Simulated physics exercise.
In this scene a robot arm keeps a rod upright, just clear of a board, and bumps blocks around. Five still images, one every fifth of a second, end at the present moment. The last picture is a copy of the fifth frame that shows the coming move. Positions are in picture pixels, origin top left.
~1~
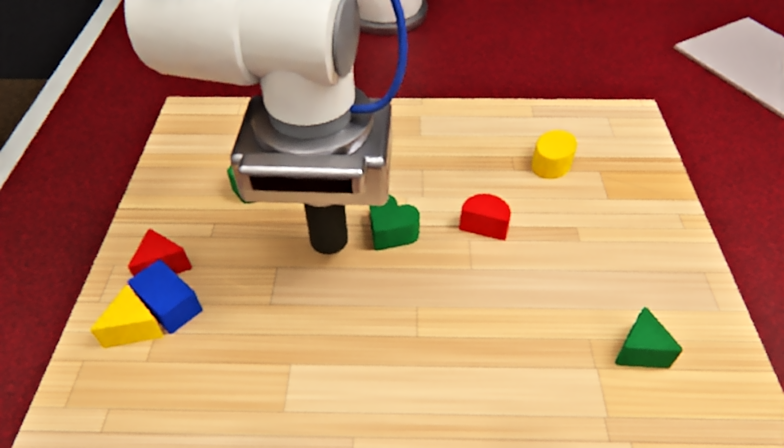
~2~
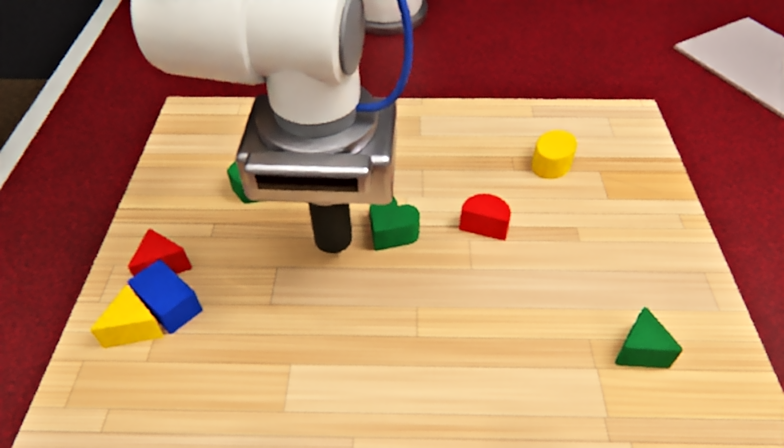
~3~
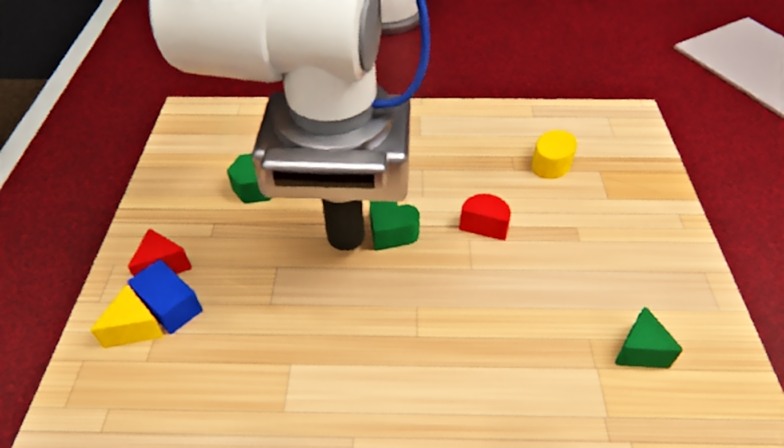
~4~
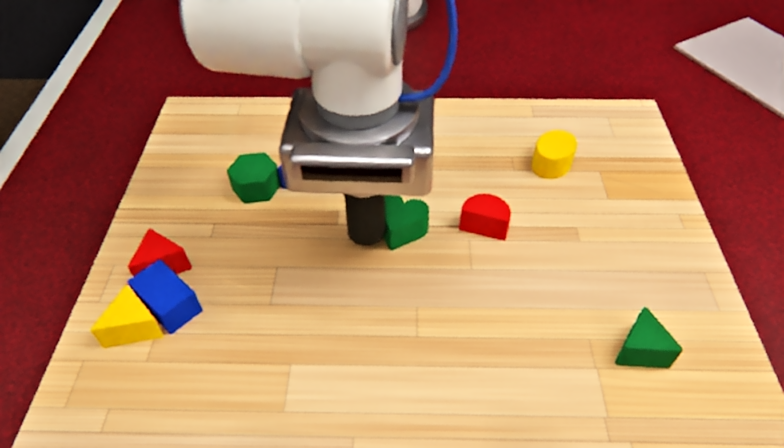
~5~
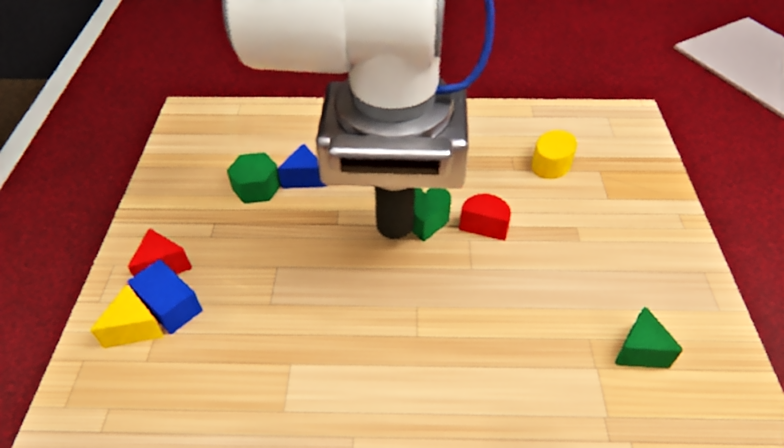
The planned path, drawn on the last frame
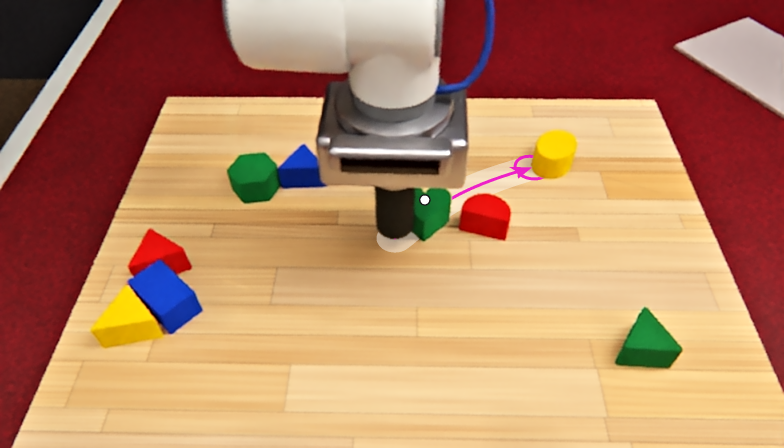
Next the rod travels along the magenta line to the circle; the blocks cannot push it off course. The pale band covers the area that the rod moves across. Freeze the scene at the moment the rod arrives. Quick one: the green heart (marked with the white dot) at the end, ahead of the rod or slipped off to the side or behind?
Final position: Ahead.
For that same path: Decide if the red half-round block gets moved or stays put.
At the moment the path ends, the red half-round block still stands where it did.
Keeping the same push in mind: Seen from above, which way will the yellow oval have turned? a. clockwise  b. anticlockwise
My pick is a.
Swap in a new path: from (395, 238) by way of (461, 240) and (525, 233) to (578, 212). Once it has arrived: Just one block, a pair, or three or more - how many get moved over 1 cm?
The way I see it, the answer is two.
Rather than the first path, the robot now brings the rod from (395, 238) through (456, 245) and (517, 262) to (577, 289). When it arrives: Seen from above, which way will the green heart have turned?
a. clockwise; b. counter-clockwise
Correct choice: B.
Drawn move, from (395, 238) over (438, 207) and (483, 183) to (532, 167); the dot is on the green heart.
On the path given first. One third of the way, rod (439, 193); green heart (470, 172), turned 10° clockwise.
Two thirds of the way, rod (486, 170); green heart (515, 149); yellow oval (561, 142).
At the end, rod (535, 154); green heart (554, 129), turned 15° anticlockwise; red half-round block still; yellow oval (598, 131), turned 45° clockwise.
